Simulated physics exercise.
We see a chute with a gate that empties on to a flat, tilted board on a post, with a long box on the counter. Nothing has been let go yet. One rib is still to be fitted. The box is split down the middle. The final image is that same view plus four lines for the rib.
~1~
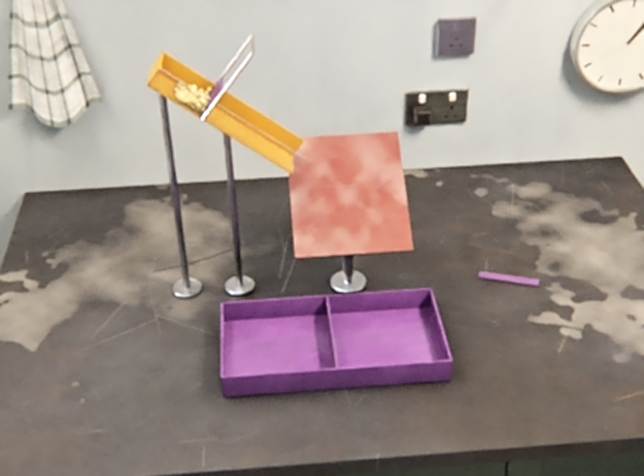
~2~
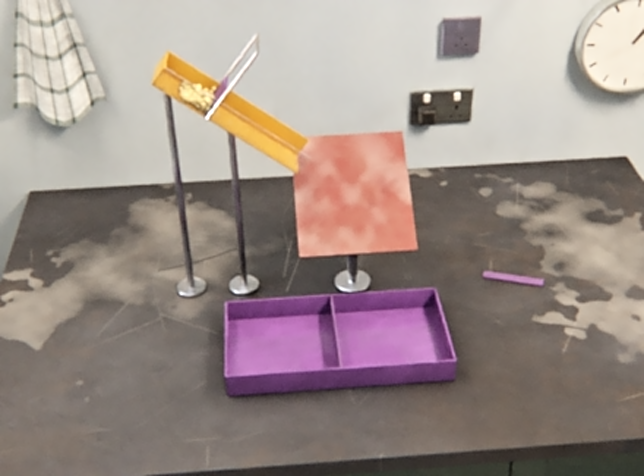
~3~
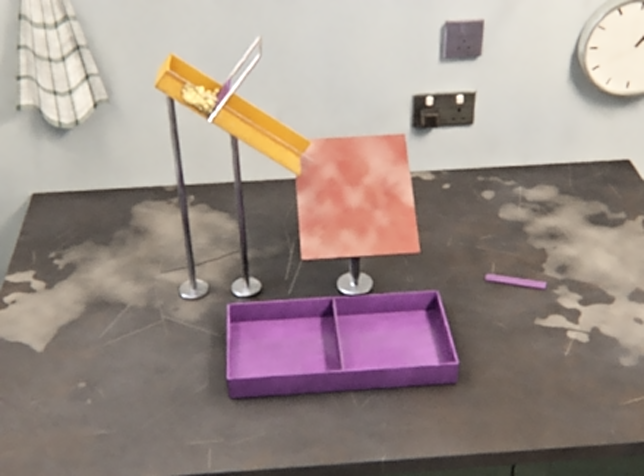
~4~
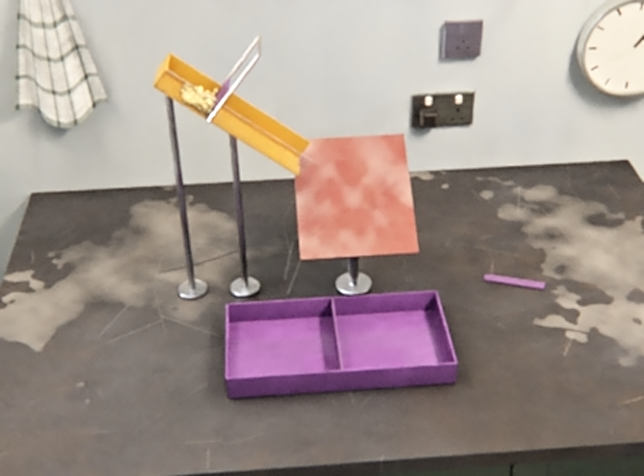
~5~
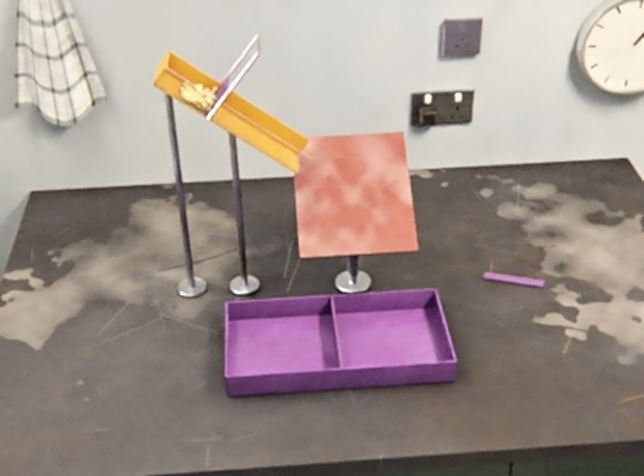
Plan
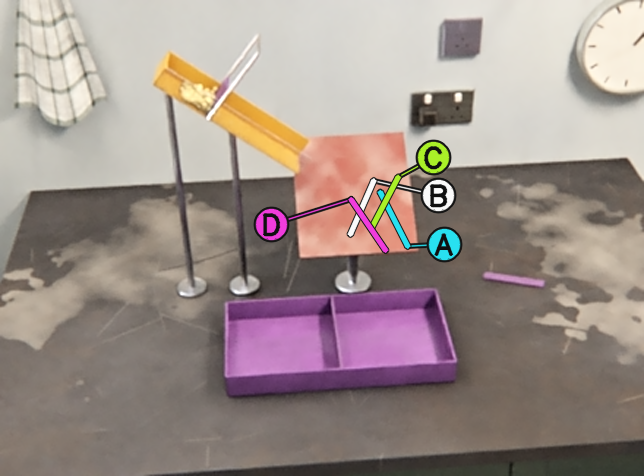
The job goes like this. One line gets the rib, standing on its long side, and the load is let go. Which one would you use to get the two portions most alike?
The best line is B.
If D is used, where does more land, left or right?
Right.
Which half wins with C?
The right half.
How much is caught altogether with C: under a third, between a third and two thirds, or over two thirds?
Over two thirds.
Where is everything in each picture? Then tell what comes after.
In the first frame, load behind the gate at (196, 96), soya beans; lip of the chute at (293, 165), sloping fairly steeply.
In the second frame, middle of the board at (353, 192), tilted fairly steeply; middle of its low edge at (359, 253); of its high edge at (347, 134).
In the third frame, front corners of the box at (228, 378) and (458, 363); front end of its middle wall at (344, 371); gate still shut at (227, 90).
In the fourth frame, middle of the load at (202, 98); lip at (299, 167).
In the fifth frame, middle of the load at (202, 96); lip at (298, 165).
On the marked copy, line A from (380, 192) to (407, 246); line B from (373, 180) to (350, 234); line C from (398, 177) to (371, 228); line D from (351, 199) to (385, 250).
Choosing A, of what is caught, none in the left half, all in the right.
Choosing B, of what is caught, about two thirds in the left half, about a third in the right.
Choosing C, of what is caught, a stray few in the left half, nearly all in the right.
Choosing D, of what is caught, a stray few in the left half, nearly all in the right.
